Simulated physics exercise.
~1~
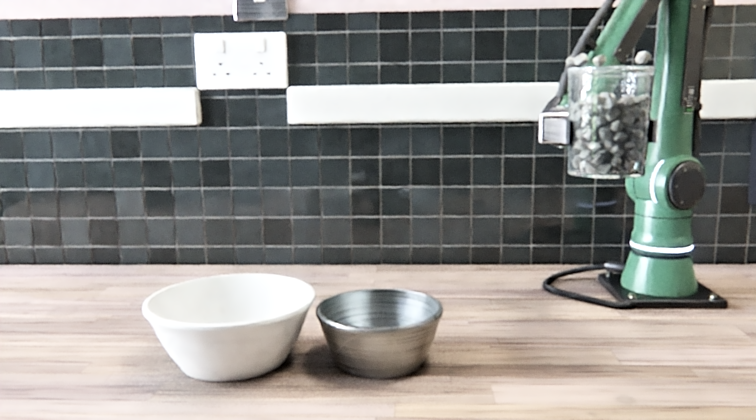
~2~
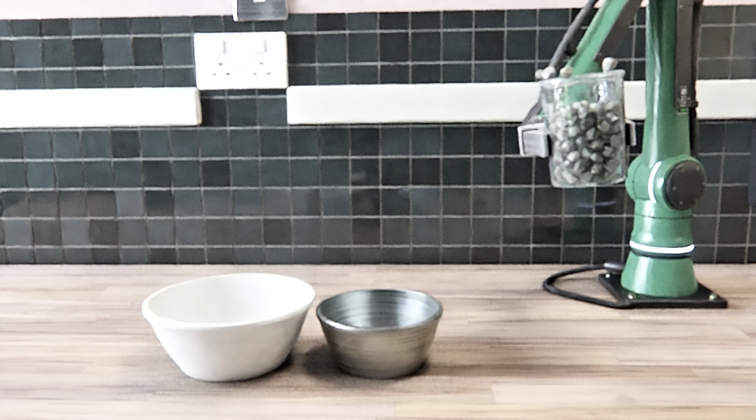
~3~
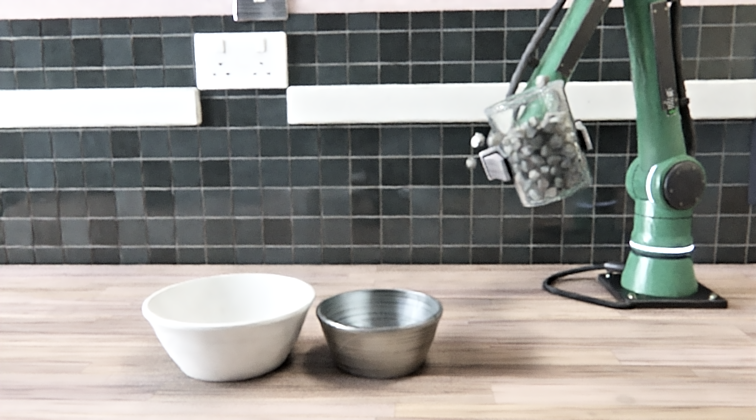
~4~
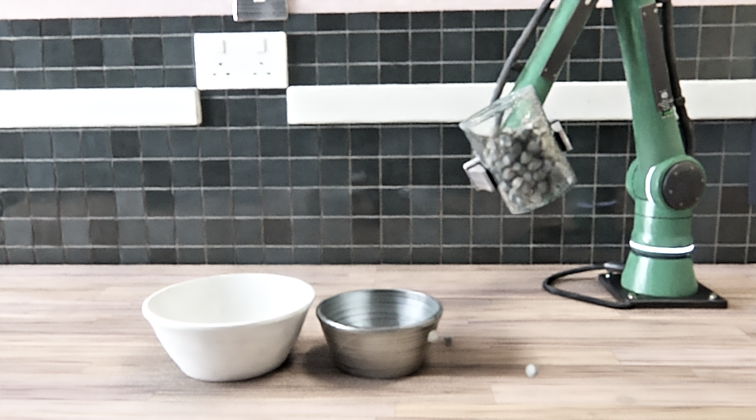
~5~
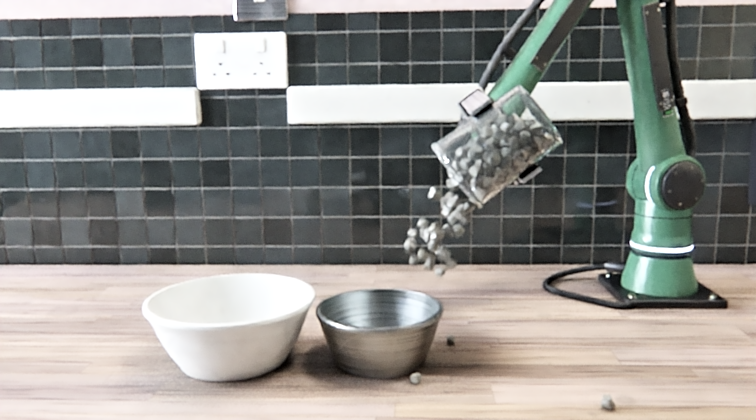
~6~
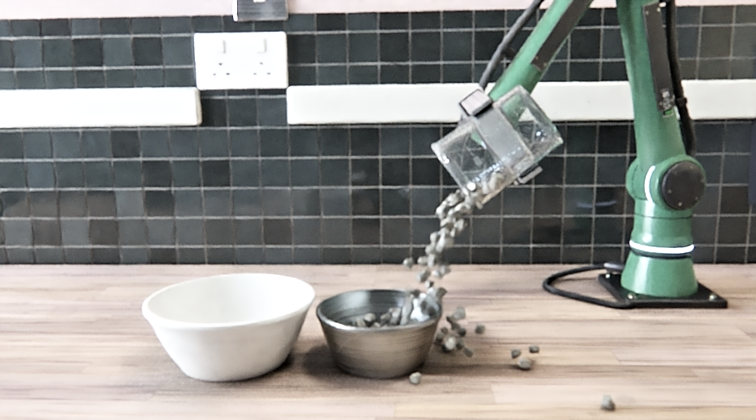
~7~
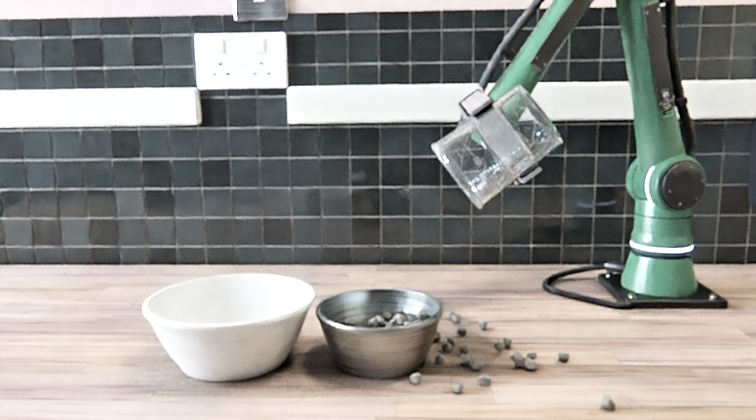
On a wooden kitchen counter, a green robot arm carried a clear beaker of grey pebbles left toward two bowls, tipping it as it went, then poured them into the smaller metal bowl, leaving some scattered beside it and the white bowl untouched.
